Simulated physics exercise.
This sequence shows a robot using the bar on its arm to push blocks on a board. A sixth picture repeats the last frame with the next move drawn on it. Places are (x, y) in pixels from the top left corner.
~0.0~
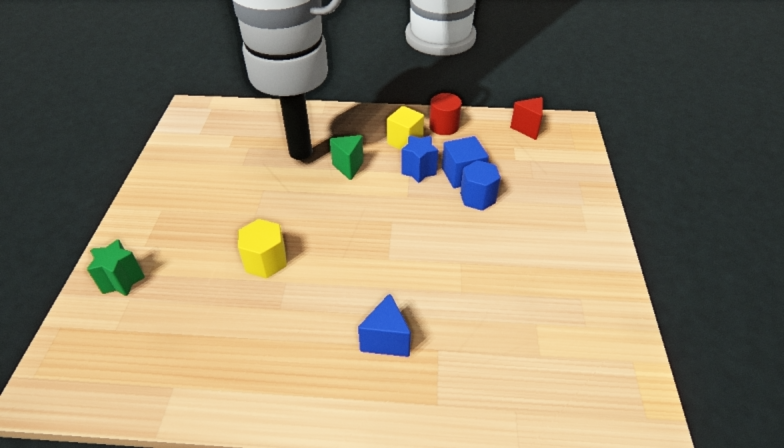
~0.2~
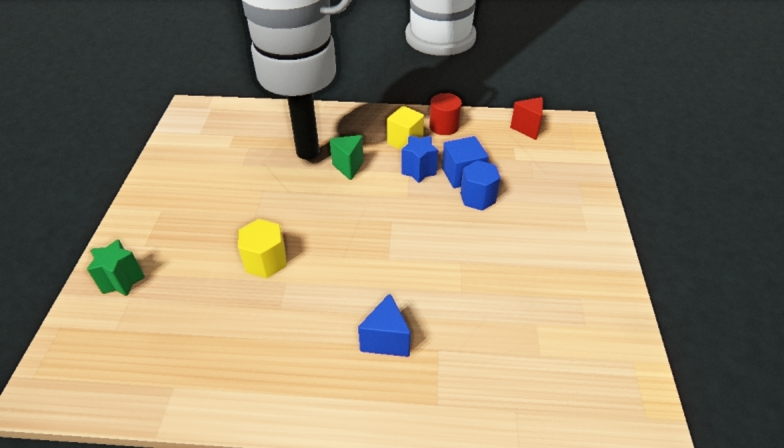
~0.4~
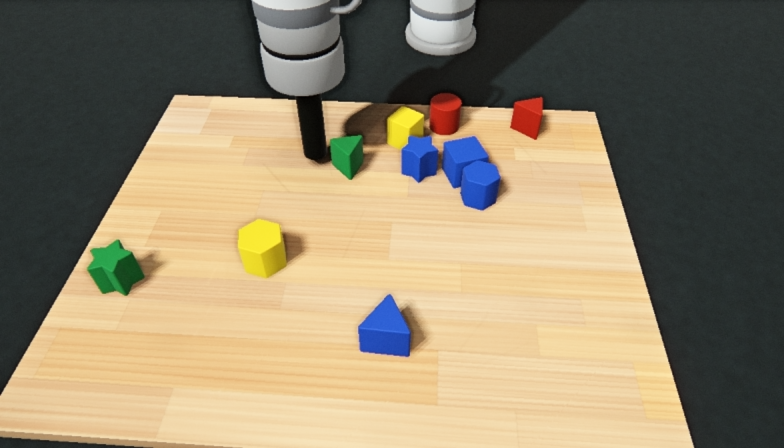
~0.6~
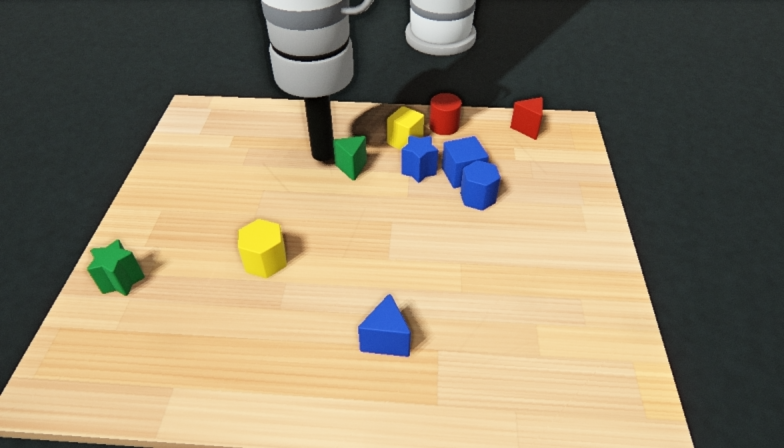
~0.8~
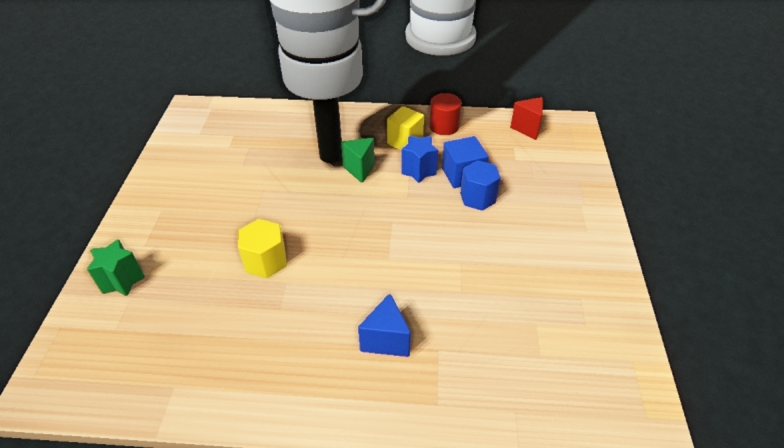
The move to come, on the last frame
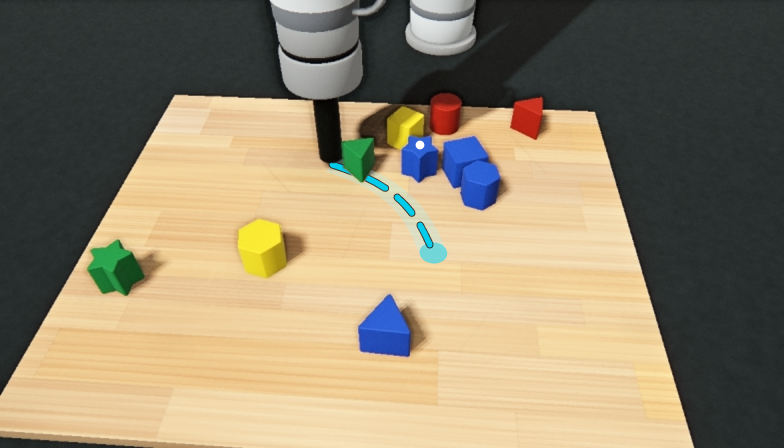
The footage shows a robot arm with a black bar moving right across a wooden board of colored blocks, reaching the green three-sided block and pushing it slightly to the right while the other blocks stay still.
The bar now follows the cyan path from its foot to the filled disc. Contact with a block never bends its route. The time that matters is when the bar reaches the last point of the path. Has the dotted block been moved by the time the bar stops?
Yes
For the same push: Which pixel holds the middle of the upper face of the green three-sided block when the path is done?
The centre of its top will be at (417, 162).
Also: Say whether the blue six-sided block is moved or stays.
That block remains where it is.
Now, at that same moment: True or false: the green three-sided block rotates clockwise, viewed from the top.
This is false.
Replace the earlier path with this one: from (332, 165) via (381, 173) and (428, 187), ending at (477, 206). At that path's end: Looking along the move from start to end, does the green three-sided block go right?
In short: Yes.
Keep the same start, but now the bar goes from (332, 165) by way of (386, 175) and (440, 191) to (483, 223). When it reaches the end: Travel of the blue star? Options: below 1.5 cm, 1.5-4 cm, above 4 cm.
The block shifts more than 4 cm.
Drawn move, from (332, 165) over (376, 183) and (411, 212) to (433, 253); the dot is on the blue star.
On the path given first. One third of the way, bar (376, 174); green three-sided block (404, 154), turned 55° anticlockwise; blue star (429, 143).
Two thirds of the way, bar (412, 204); green three-sided block (417, 162); blue star (430, 143); blue four-sided block (468, 148).
At the end, bar (434, 244); green three-sided block (417, 162), turned 120° anticlockwise; blue star (430, 143); blue four-sided block (468, 148); blue six-sided block still.
